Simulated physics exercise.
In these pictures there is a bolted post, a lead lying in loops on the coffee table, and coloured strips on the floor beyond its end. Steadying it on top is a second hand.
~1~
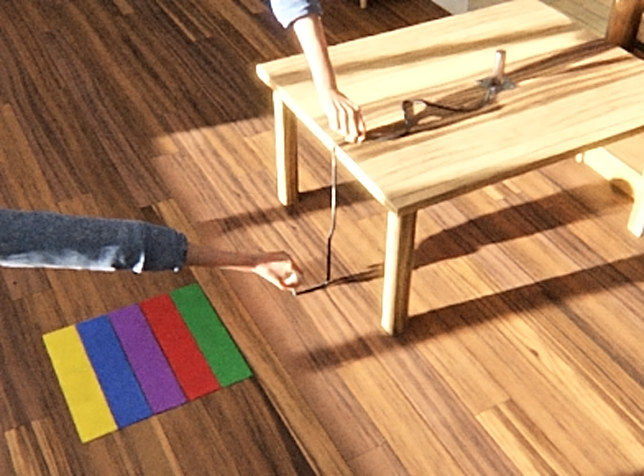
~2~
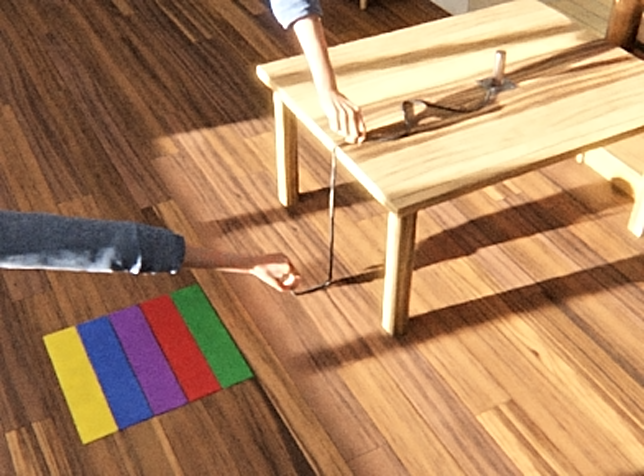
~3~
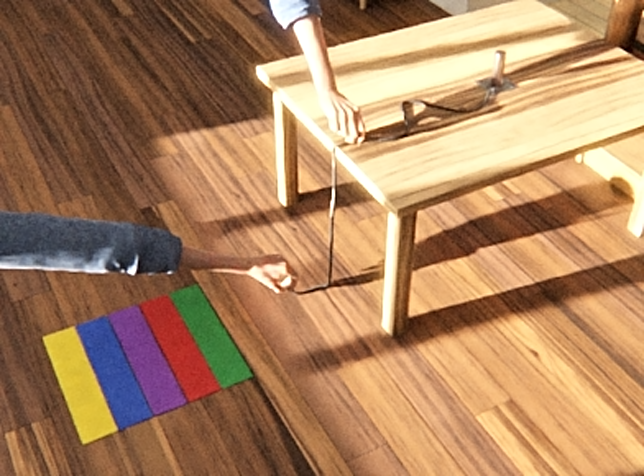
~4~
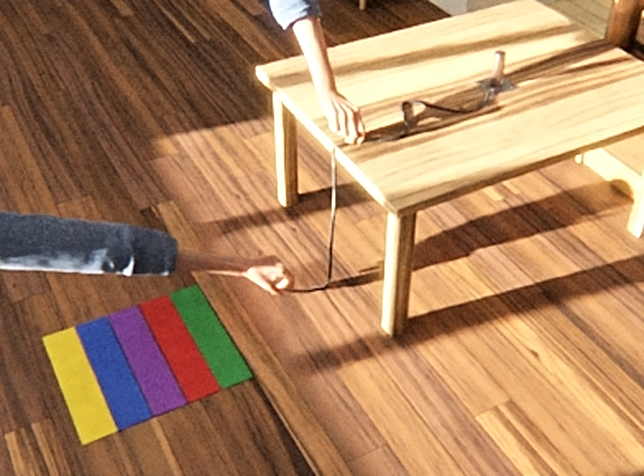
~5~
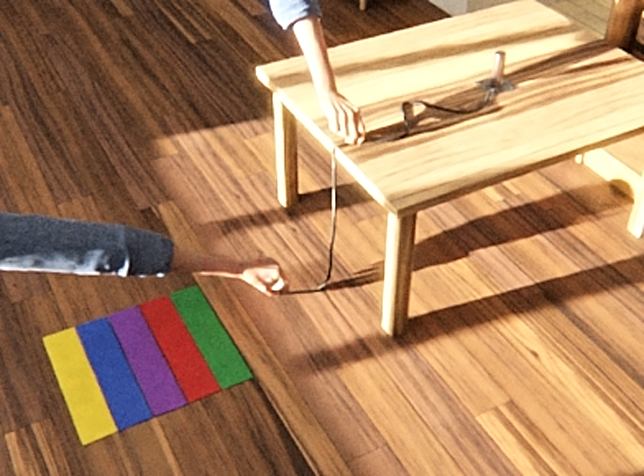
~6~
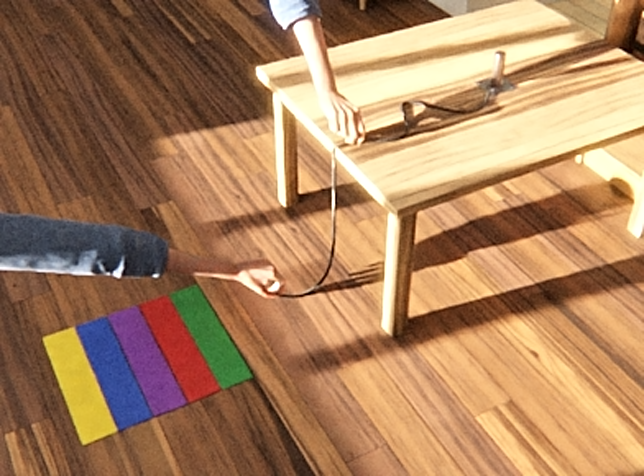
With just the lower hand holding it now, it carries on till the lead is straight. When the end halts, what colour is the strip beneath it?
Blue.
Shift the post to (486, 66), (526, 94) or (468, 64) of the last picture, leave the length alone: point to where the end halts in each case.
Taking the tries in turn, you get (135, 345), (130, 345) and (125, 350).
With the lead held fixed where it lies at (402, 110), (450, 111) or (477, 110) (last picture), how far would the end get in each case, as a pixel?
Those spots come out as (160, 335), (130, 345) and (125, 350).
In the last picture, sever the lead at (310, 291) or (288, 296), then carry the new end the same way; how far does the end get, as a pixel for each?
Try 1: (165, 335); try 2: (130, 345).
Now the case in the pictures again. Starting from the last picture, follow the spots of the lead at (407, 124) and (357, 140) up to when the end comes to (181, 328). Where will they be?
They end up at (357, 136) and at (319, 183).
A little later, end near (181, 328); over red.
Next, end near (137, 344); over purple.
When it is tight, end near (111, 353); over blue. It gets as far as the blue strip.
